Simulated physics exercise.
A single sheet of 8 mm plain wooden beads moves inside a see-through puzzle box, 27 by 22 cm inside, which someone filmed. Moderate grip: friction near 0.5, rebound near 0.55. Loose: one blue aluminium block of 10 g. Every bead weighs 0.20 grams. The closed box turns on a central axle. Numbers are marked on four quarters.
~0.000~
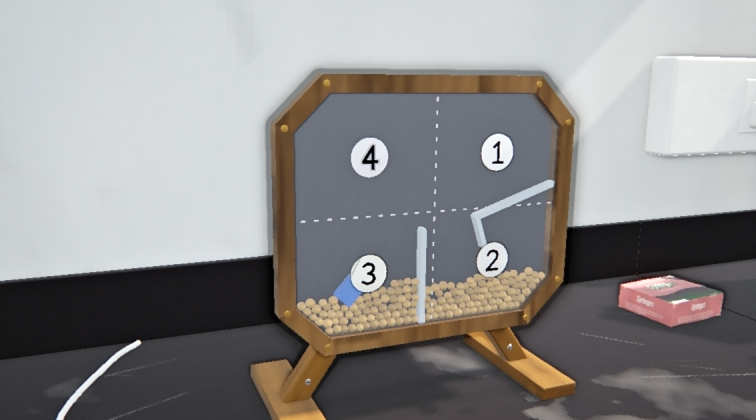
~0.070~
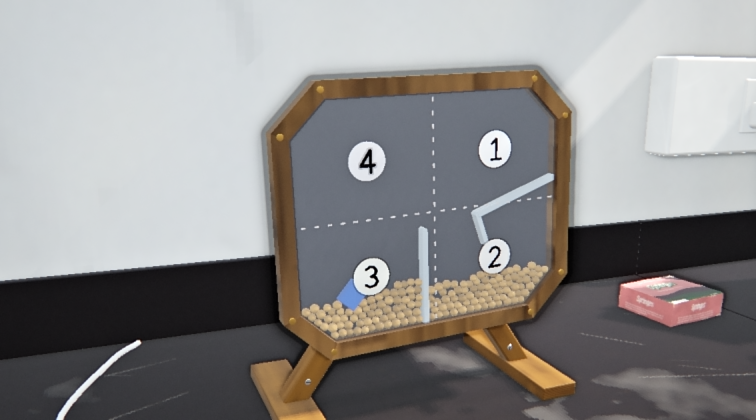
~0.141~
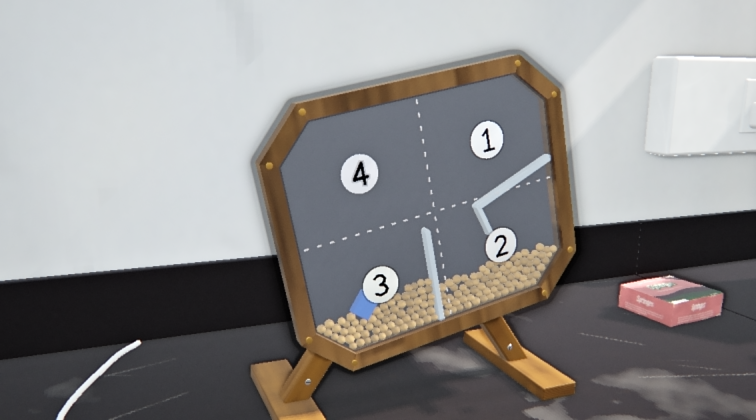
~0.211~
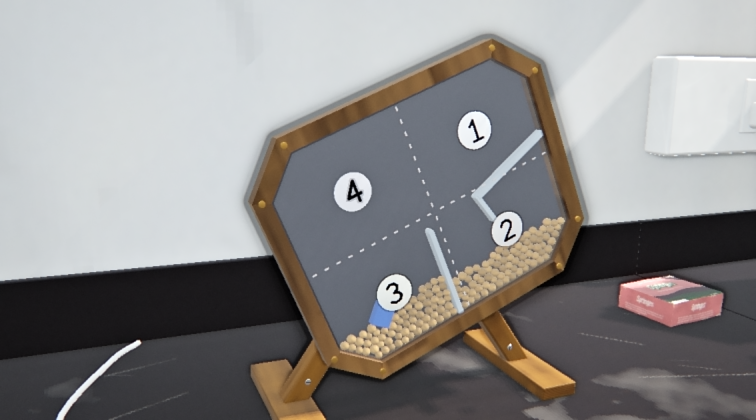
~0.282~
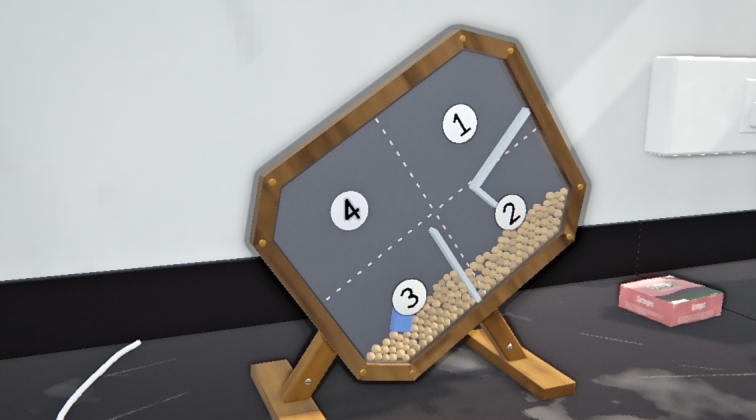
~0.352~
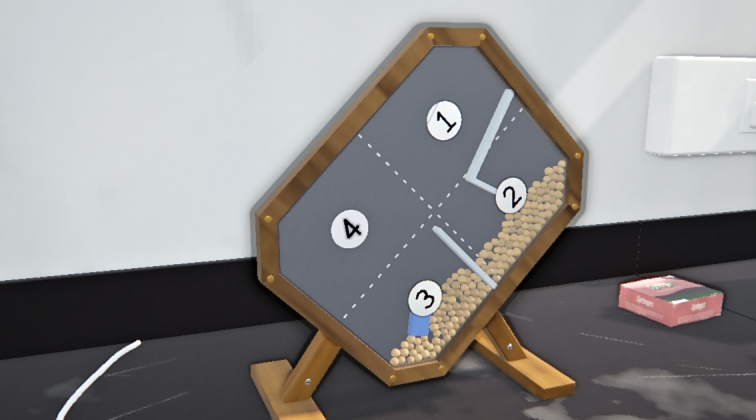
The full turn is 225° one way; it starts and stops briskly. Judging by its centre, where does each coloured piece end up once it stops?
1.
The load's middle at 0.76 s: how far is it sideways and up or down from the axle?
Right by about 6 cm and below by about 2 cm.
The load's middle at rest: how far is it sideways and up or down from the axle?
Offset approx. 1 cm right, 10 cm below.
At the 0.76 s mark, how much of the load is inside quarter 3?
The share there is around 50 %.
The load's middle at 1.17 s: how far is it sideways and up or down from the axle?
Offset: Approx. 5 cm right, 8 cm below.
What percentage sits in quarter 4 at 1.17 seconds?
It comes to close to 80 percent.
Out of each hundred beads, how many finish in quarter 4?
I'd put it at close to 15 in a hundred.
After 0.76 s, it stands 112° anticlockwise; the beads' middle is 6 cm right of and 2 cm below the centre; no. 2, 35 %, no. 3, 50 %, no. 4, 15 %; blue block in no. 3.
After 1.17 s, it stands 179° anticlockwise; the beads' middle is 5 cm right of and 8 cm below the centre; no. 1, 20 %, no. 4, 80 %; blue block in no. 4.
After 1.52 s, it has come round 225° anticlockwise; the beads' middle is 4 cm right of and 8 cm below the centre; no. 1, 60 %, no. 4, 40 %; blue block in no. 1.
All still by 2.2 s, it has come round 225° anticlockwise; no. 1, 85 %, no. 2, 0 %, no. 3, 0 %, no. 4, 15 %; blue block in no. 1.
